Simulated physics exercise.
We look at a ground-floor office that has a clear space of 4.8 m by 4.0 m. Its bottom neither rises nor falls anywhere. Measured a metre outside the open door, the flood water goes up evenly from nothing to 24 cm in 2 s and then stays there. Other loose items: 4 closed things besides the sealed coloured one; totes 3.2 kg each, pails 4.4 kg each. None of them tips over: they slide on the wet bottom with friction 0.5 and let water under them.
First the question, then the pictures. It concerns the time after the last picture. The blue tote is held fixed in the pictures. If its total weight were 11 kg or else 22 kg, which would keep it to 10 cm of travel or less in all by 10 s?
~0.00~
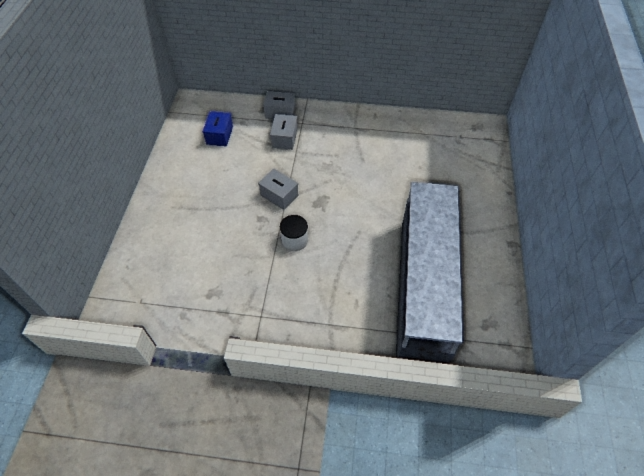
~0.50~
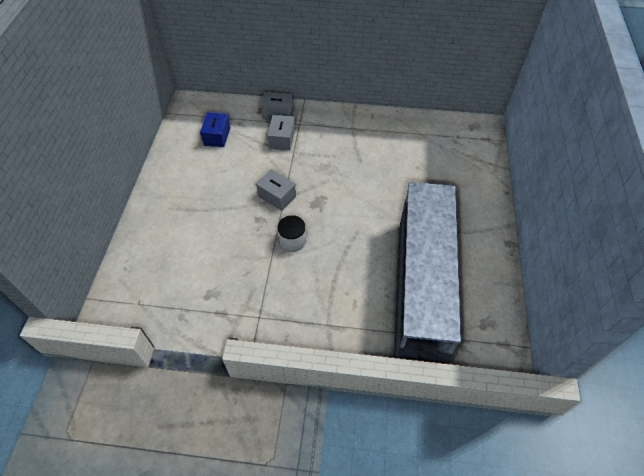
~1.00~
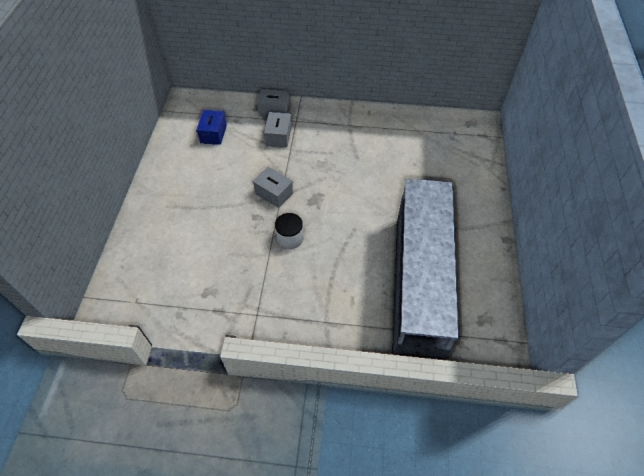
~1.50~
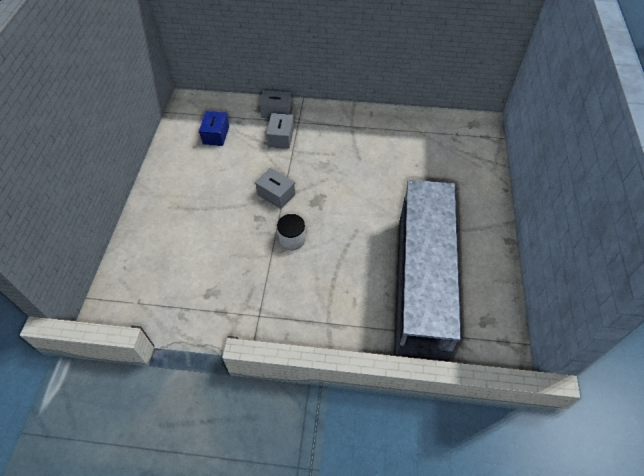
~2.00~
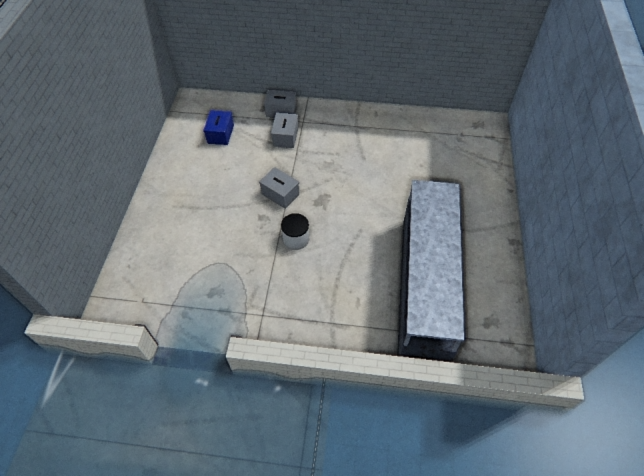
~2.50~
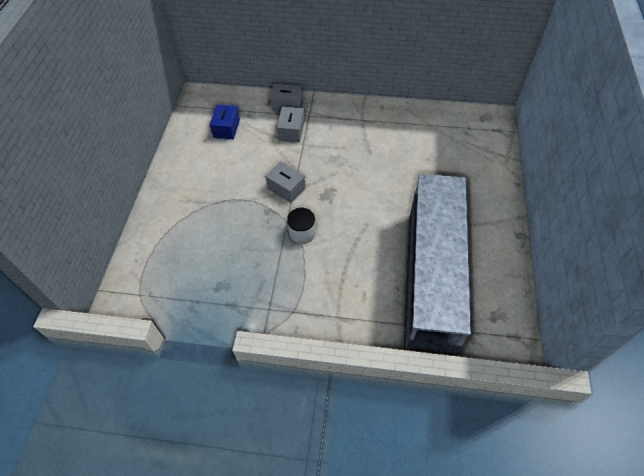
Pick: The bigger mass.
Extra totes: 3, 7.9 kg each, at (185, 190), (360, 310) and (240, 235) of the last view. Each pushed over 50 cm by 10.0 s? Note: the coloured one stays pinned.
In that order: Beyond it, within it, beyond it.
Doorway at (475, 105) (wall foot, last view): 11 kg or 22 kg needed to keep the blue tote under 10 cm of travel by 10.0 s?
That way, the small mass suffices.
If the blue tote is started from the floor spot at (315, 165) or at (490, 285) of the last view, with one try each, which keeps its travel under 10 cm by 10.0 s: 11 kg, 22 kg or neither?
In turn: It takes the larger; either load holds.
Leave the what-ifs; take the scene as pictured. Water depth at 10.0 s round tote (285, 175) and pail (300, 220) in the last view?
Around 5 cm and 11 cm.
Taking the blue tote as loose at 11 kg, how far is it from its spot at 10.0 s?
Around 120 centimetres out of place.
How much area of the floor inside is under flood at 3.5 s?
I'd put it close to 8.5 m2.
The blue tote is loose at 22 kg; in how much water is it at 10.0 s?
Close to 11 cm deep.
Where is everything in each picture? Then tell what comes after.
In the first frame, the blue tote at (217, 122), on the bottom; 0.0 m2 under water; 0 of 5 have shifted.
In the second frame, the blue tote at (214, 123) rests on the ground; 0.0 m2 under water; 0 of 5 have shifted.
In the third frame, the blue tote at (211, 121), on the bottom; 0.0 m2 under water; 0 of 5 have shifted.
In the fourth frame, the blue tote at (213, 122), on the bottom; water covers 0.0 m2; 0 of 5 have shifted.
In the fifth frame, the blue tote at (218, 121) rests on the ground; water covers 0.7 m2; 0 of 5 have shifted.
In the sixth frame, the blue tote at (224, 115), on the bottom; water covers 2.6 m2; 0 of 5 have shifted.
After 3.5 s the blue tote would be 0 cm from its start with 11 kg and 0 cm from its start with 22 kg; 2 cm of water round it then.
After 4.5 s the blue tote would be 0 cm from its start with 11 kg and 0 cm from its start with 22 kg; 3 cm of water round it then.
After 7.0 s the blue tote would be 17 cm from its start with 11 kg and 0 cm from its start with 22 kg; 10 cm of water round it then.
After 10.0 s the blue tote would be 125 cm from its start with 11 kg and 0 cm from its start with 22 kg; 11 cm of water round it then.
